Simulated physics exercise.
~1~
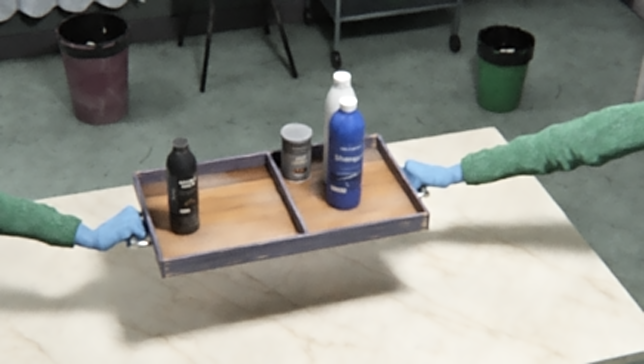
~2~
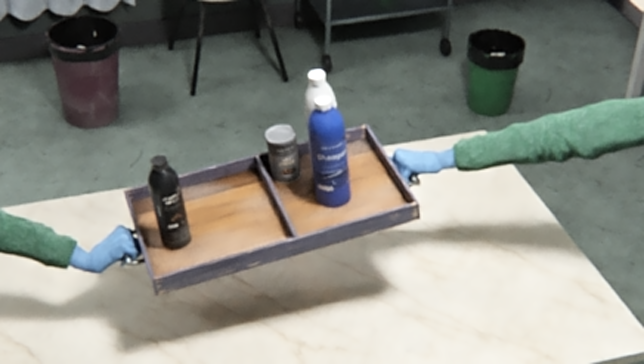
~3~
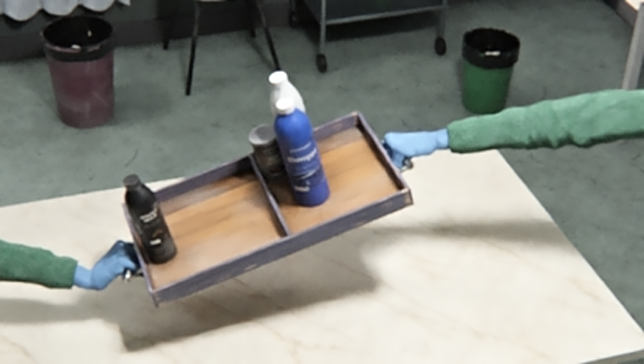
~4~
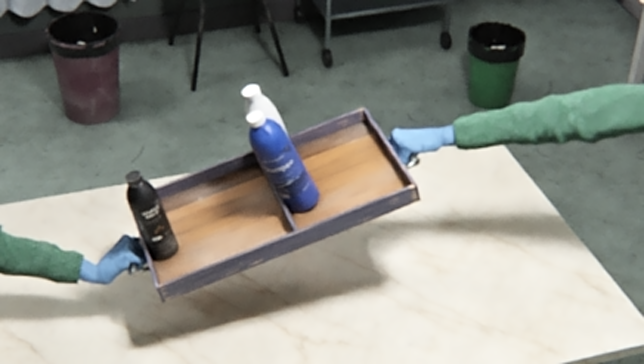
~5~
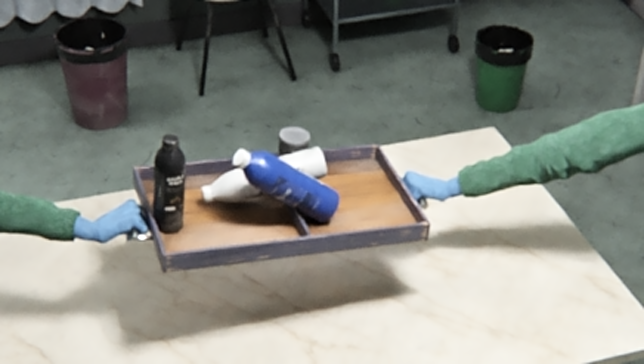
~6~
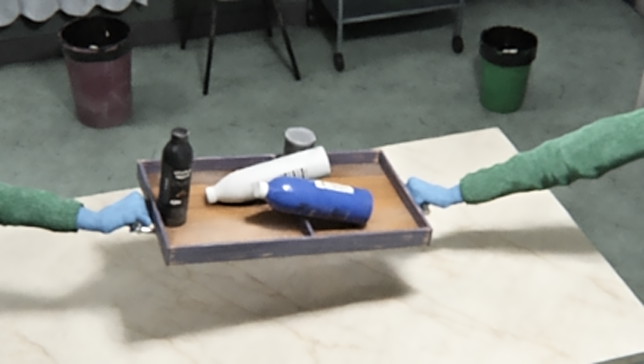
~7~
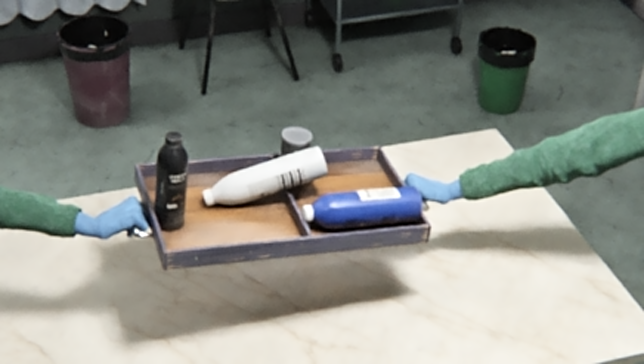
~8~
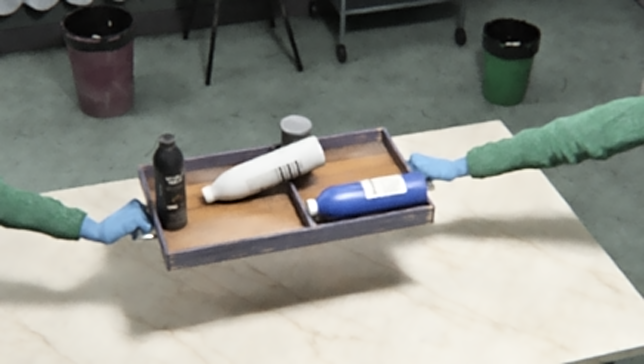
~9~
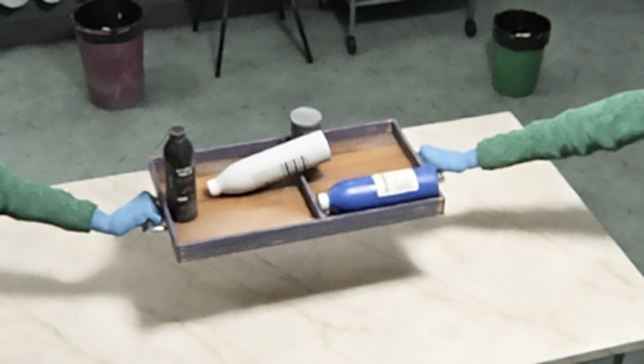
Two blue-gloved hands in green sleeves hold a wooden tray with a divider above a pale marbled table, seen from slightly above in a room with a dark red bin and a green bin behind. A black bottle stands at the left, with a grey tin, a white bottle and a blue bottle to the right. The hands dip the tray's left edge, and the tall bottles lean with it. As the tray swings back, the white bottle topples leftward and the blue one falls across it, then rolls to the right. Both end lying down, while the black bottle and tin stand upright.
